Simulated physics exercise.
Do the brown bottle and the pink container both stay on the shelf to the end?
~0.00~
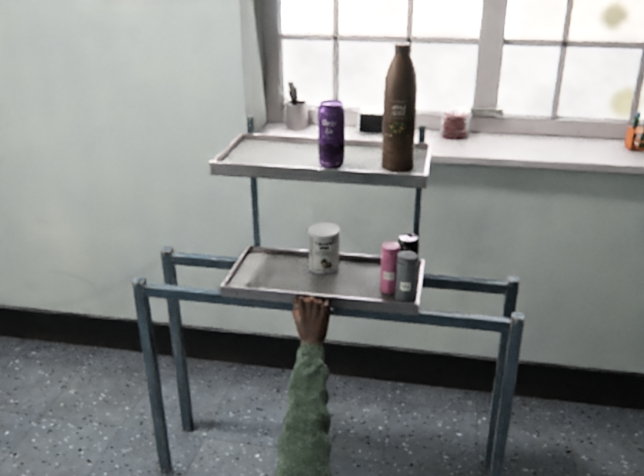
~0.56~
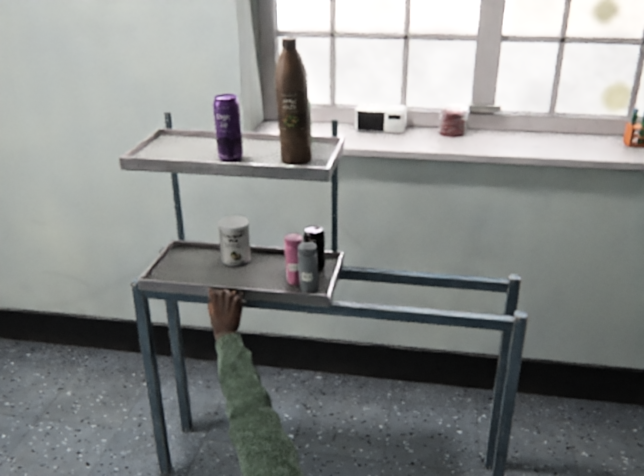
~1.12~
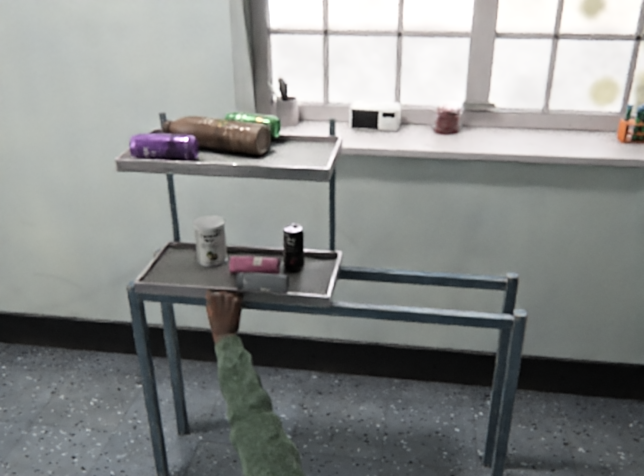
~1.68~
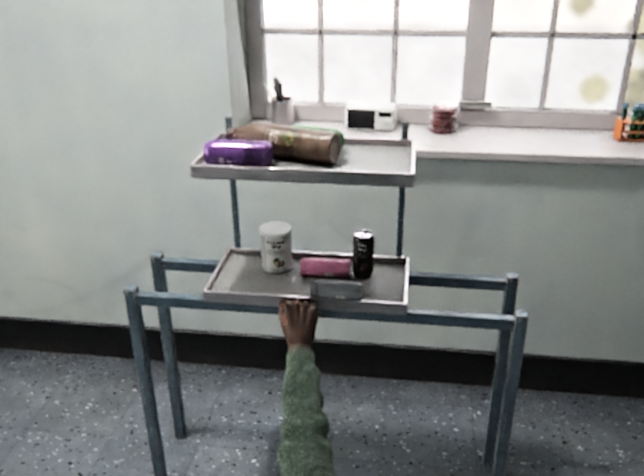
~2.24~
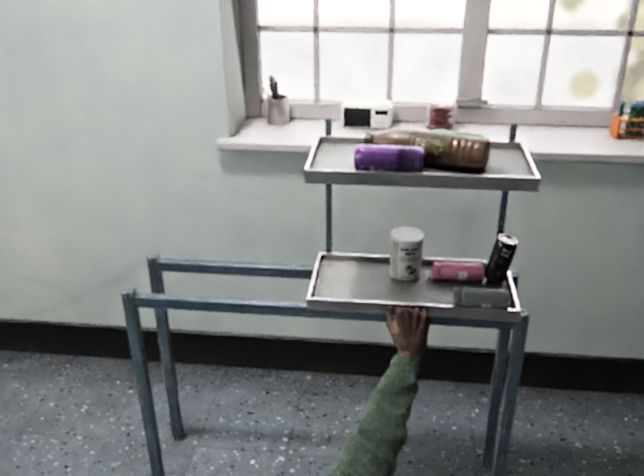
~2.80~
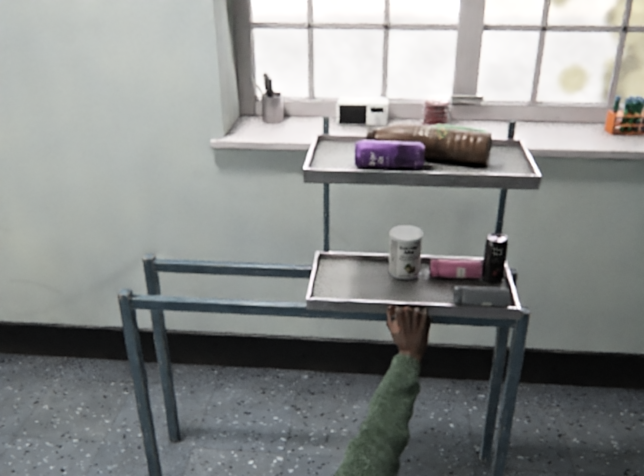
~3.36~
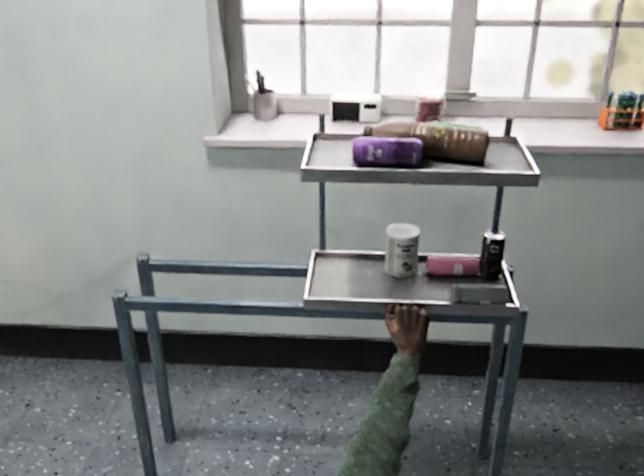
Yes, both stay on. The brown bottle ends lying on the upper tray, and the pink container lies on the lower one.
